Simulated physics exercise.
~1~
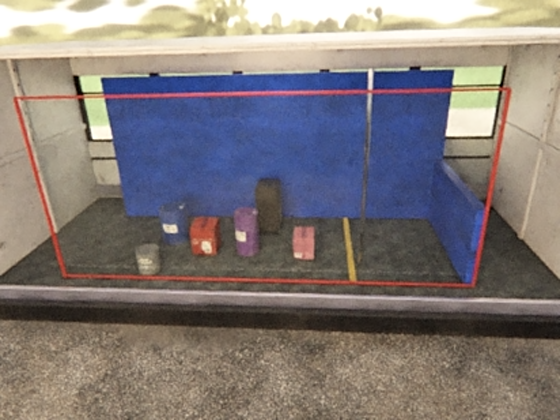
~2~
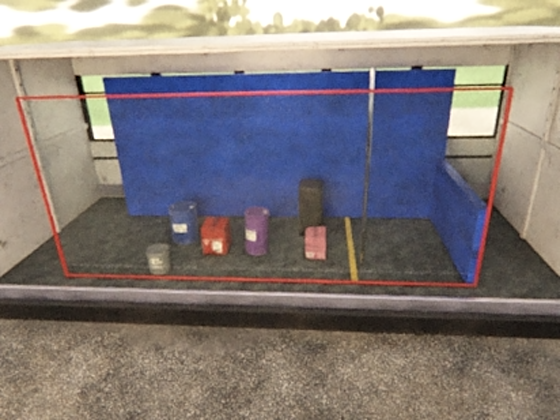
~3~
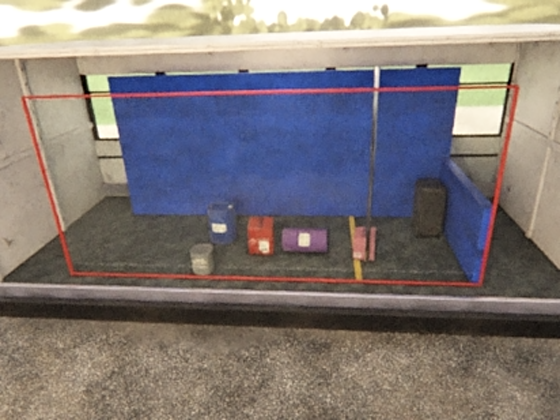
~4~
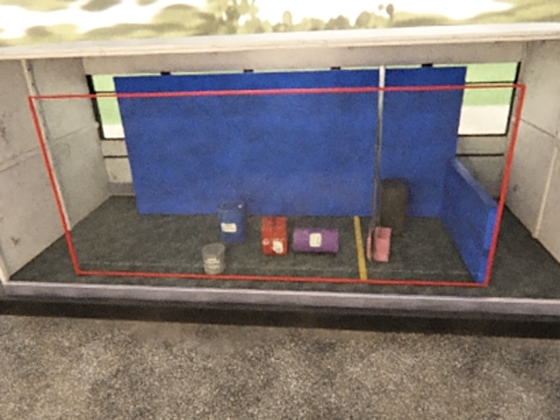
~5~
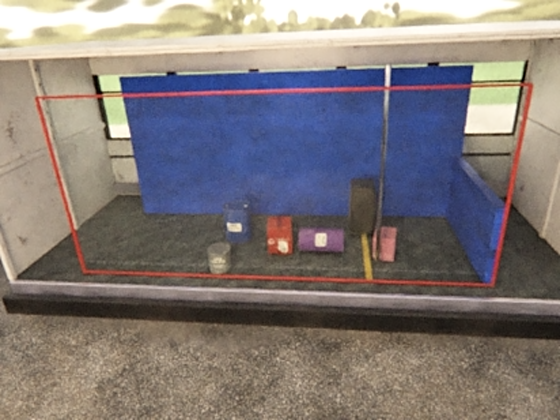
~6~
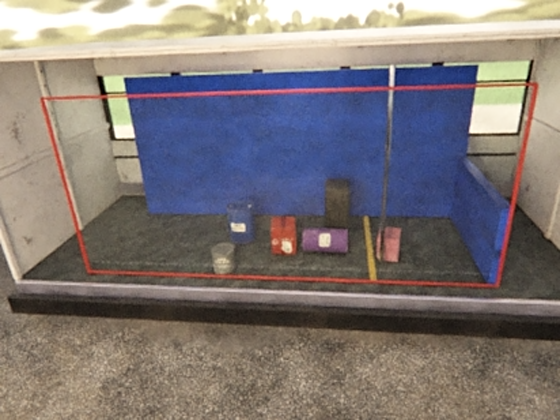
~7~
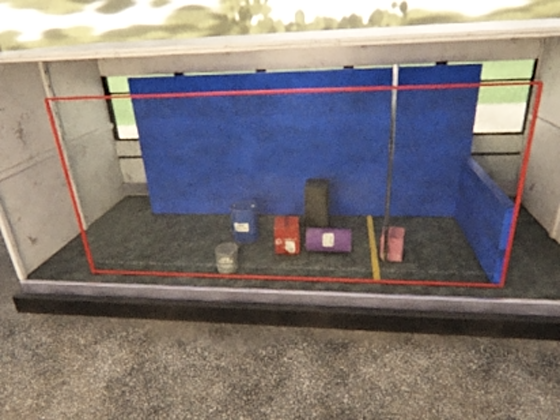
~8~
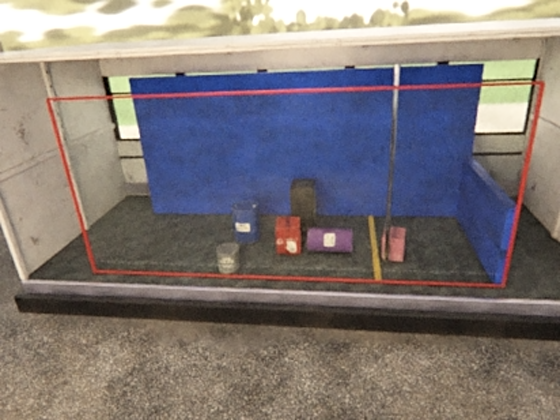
The black case rolled right across the bay to the blue side wall and drifted back left, while the purple drum tipped onto its side and the pink carton slid past the yellow line, leaving the red pack, blue drum and grey bucket short of it.
